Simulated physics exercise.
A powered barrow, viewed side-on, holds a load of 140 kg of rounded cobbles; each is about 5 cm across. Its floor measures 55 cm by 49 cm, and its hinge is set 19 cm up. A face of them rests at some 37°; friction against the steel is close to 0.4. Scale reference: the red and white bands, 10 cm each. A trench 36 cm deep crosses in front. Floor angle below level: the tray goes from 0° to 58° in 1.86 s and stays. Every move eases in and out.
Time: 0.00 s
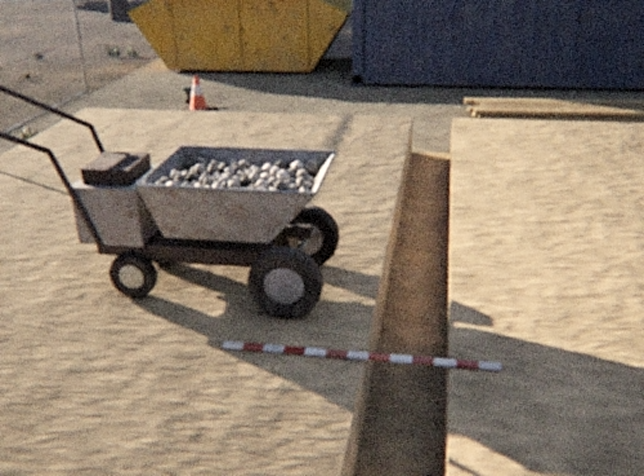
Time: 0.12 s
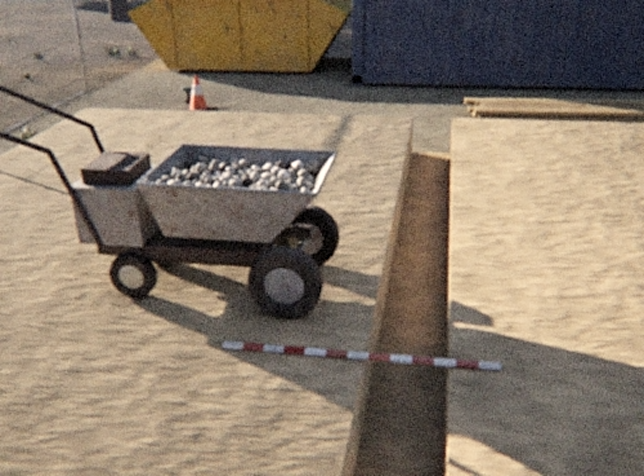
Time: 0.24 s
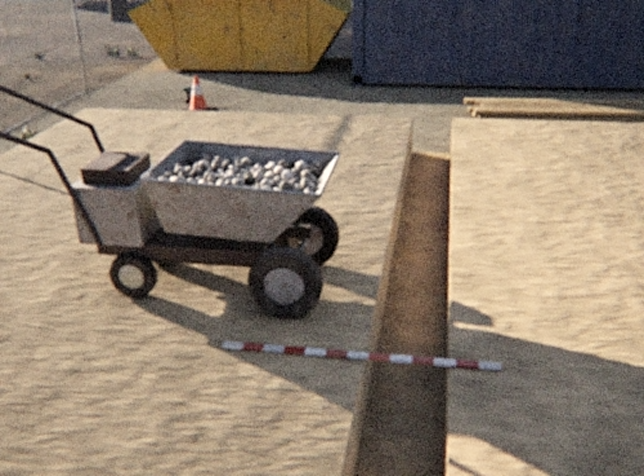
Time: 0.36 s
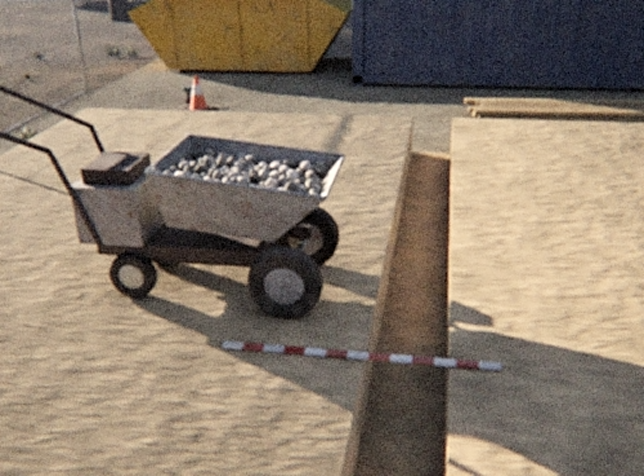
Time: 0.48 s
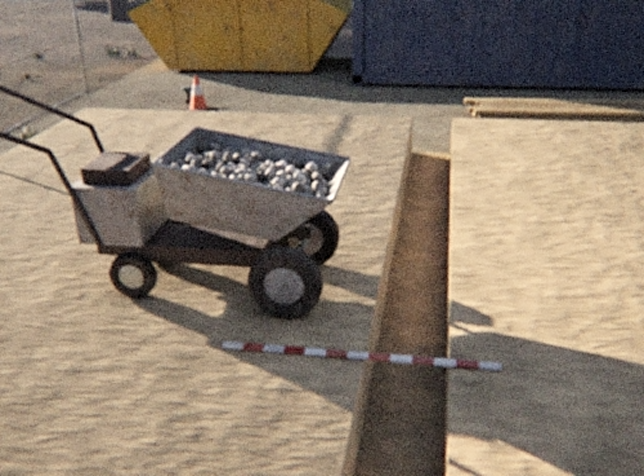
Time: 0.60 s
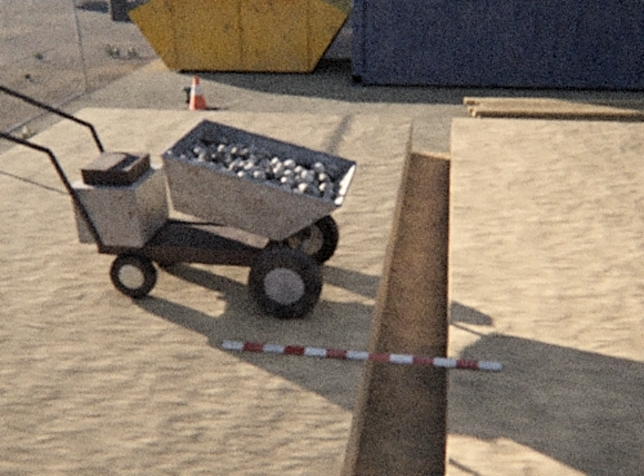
The barrow's grey tray of rounded stones slowly tilts down toward the trench on the right.
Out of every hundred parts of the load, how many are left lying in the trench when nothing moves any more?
Around 70 in every hundred.
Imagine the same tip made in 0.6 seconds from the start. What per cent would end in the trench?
Something close to 55 per cent.
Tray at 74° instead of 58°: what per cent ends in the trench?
Then about 85 per cent.
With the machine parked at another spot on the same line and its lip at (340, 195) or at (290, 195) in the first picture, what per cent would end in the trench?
55 and 75 %.
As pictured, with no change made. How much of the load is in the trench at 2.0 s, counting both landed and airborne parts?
Close to 20 per cent at that time.
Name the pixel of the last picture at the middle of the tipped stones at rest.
Centre estimate: Around (418, 343).
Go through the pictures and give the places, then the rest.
In the first frame, the tray is at 0°, its lip at (315, 194); the top of the load is at (250, 171).
In the second frame, the tray is at 1°, its lip at (317, 194); the top of the load is at (248, 170); the stones move at 0.1 m/s on average.
In the third frame, the tray is at 3°, its lip at (320, 196); the top of the load is at (230, 168); the stones move at 0.2 m/s on average.
The fourth frame shows lip at (326, 198), floor tilted 6°, highest stones at (219, 162); the stones move at 0.3 m/s on average.
The fifth frame shows lip at (333, 202), floor tilted 10°, highest stones at (217, 157); the stones move at 0.3 m/s on average.
In the sixth frame, the tray is at 14°, its lip at (340, 206); the top of the load is at (219, 149); the stones move at 0.4 m/s on average.
After 1.4 s the floor is at 49°; 100 % in the tray; the foremost stones are at (378, 235).
After 2.0 s the floor is at 58°; 79 % in the tray, 21 % in the trench; the foremost stones are at (450, 299).
After 2.3 s the floor is at 58°; 54 % in the tray, 41 % in the trench, 5 % past the trench; the foremost stones are at (513, 299).
After 4.3 s the floor is at 58°; 24 % in the tray, 70 % in the trench, 6 % past the trench; the foremost stones are at (562, 305).
